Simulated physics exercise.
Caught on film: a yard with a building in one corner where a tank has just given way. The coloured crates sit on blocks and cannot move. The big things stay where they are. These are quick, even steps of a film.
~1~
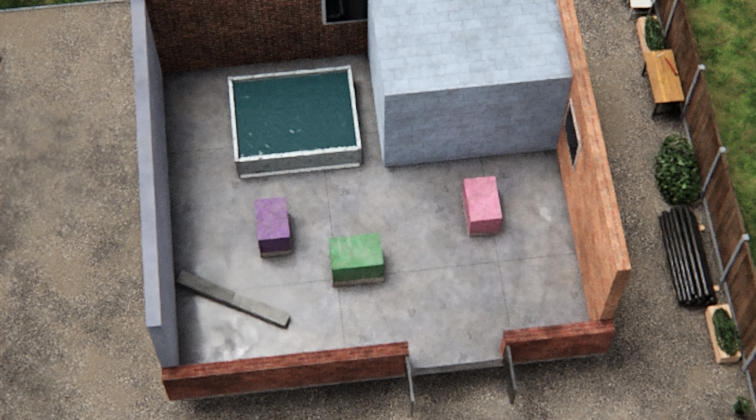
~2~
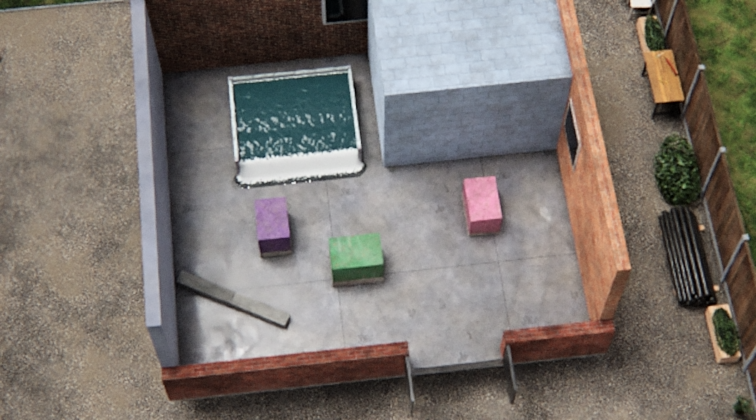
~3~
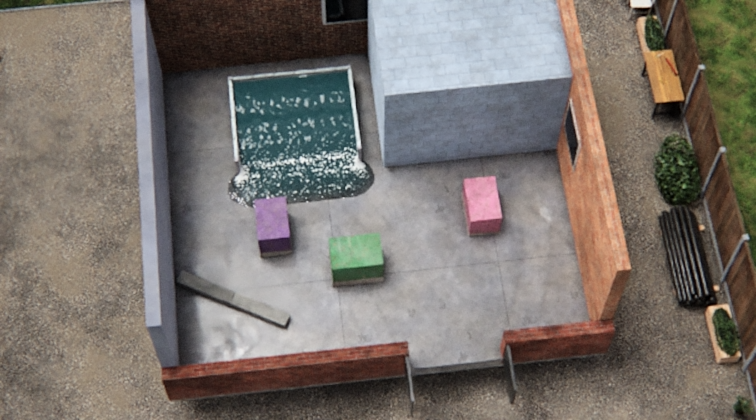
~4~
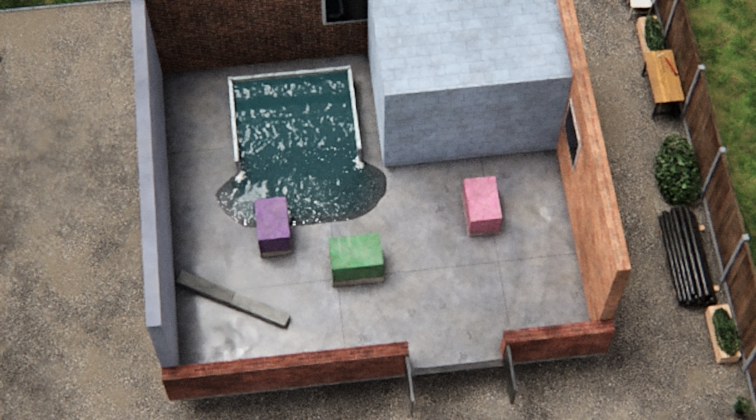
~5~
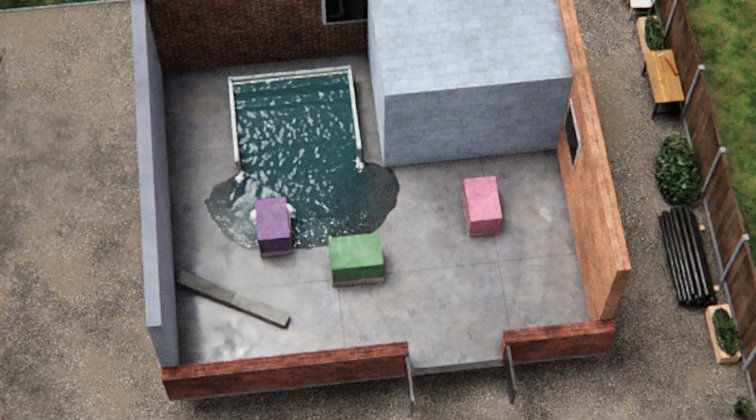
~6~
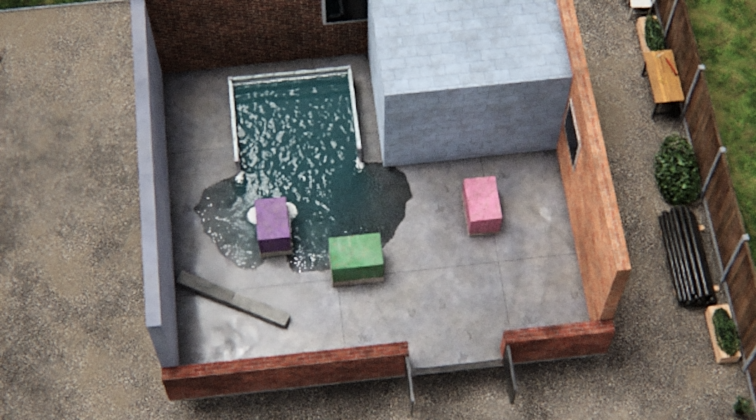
A rectangular tank of dark green water stands at the back of a walled concrete yard, beside a pale block-like building, seen from high above by a still camera. Purple and green blocks sit in front, a pink one to the right, and a plank lies at left. The tank's near side gives way, and foaming water pours out, spreads across the floor and surrounds the purple block, reaching the green one.
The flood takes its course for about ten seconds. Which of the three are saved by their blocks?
One by one: The purple crate gets wet; the green crate gets wet; the pink crate gets wet.
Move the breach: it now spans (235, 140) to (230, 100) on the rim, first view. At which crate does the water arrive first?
The purple-painted one.
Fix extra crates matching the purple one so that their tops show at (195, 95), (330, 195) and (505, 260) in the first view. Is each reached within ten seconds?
One after the other: Keeps dry, is soaked, escapes it.
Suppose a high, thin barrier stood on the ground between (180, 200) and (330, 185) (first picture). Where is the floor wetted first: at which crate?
First comes the green crate.
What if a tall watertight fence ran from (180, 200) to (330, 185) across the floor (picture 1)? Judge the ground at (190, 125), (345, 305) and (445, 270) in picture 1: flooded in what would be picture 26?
In that order: Under water, not flooded, covered.
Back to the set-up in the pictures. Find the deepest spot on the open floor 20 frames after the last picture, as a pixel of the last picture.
Close to (590, 336).
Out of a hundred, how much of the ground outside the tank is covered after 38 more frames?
Roughly 85 per cent.
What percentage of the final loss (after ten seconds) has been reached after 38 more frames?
I make it 30 per cent.
A moment on, water covers 30 % of the floor; the purple crate water round its plinth, the green crate water round its plinth, the pink crate not reached.
Next, water covers 45 % of the floor; the purple crate water round its plinth, the green crate water round its plinth, the pink crate water round its plinth.
Then, water covers 70 % of the floor; the purple crate water round its plinth, the green crate water round its plinth, the pink crate water round its plinth.
Later, water covers 85 % of the floor; the purple crate water round its plinth, the green crate water round its plinth, the pink crate water round its plinth.
In the end, water covers 100 % of the floor; the purple crate was topped, the green crate was topped, the pink crate was topped.
